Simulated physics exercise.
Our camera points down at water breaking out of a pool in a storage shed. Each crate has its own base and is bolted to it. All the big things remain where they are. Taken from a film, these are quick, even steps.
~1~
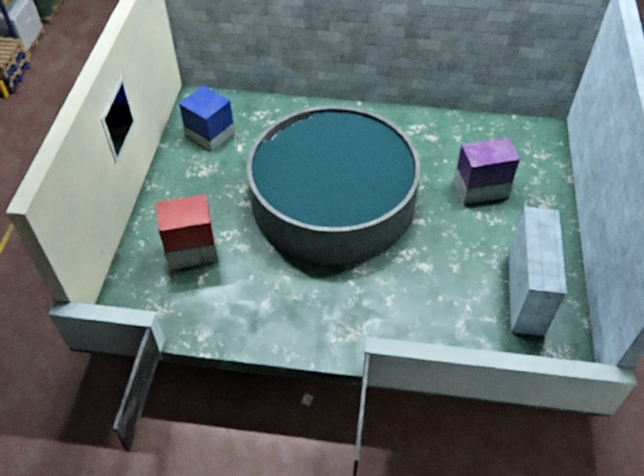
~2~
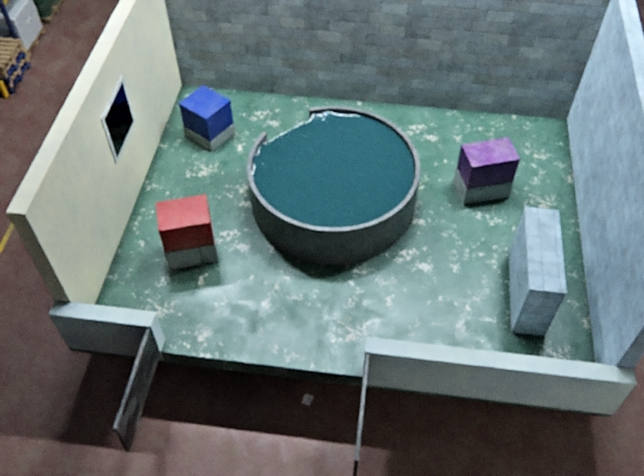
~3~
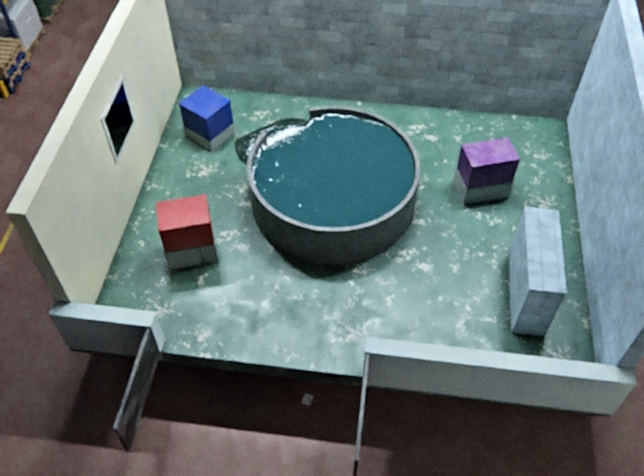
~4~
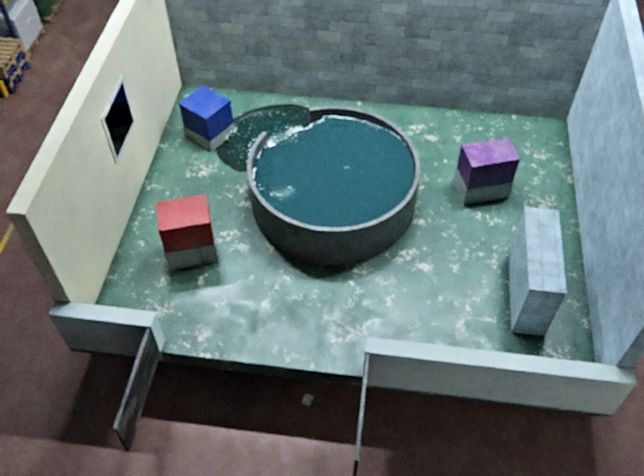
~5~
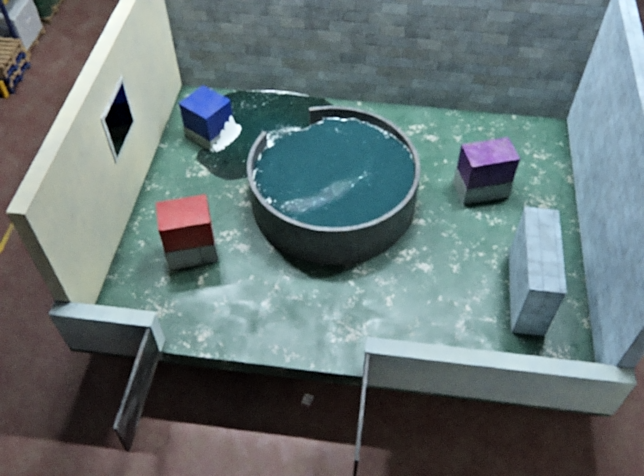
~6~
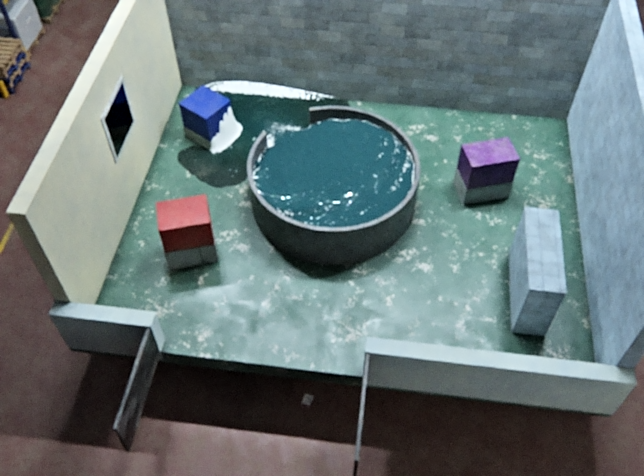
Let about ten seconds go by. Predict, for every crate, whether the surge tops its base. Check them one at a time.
My prediction: The purple crate does not get topped; the blue crate gets topped; the red crate does not get topped.
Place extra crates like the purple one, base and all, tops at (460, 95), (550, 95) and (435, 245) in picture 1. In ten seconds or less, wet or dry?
Stays clear, then stays clear, then stays clear.
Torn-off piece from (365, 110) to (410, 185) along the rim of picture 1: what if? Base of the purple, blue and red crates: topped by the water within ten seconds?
I'd expect the purple crate goes wet, the blue crate remains untouched, and the red crate remains untouched.
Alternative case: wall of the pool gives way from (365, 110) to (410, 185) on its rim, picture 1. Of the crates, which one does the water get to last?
The crate marked red, by my reading.
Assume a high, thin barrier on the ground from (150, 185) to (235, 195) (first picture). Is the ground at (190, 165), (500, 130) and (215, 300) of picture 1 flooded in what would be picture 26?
First inundated, then inundated, then unwetted.
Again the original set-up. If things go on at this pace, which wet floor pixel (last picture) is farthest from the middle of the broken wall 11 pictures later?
Near (102, 289).
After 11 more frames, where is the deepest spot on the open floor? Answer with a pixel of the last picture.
Point to roughly (198, 90).
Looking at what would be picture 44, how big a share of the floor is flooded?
Some 90 per cent.
A moment on, water covers 20 % of the floor; the purple crate not reached, the blue crate water round its plinth, the red crate not reached.
Next, water covers 30 % of the floor; the purple crate not reached, the blue crate water round its plinth, the red crate water round its plinth.
Then, water covers 50 % of the floor; the purple crate water round its plinth, the blue crate water round its plinth, the red crate water round its plinth.
Later, water covers 90 % of the floor; the purple crate water round its plinth, the blue crate water round its plinth, the red crate water round its plinth.
In the end, water covers 100 % of the floor; the purple crate stayed above the water, the blue crate was topped, the red crate stayed above the water.
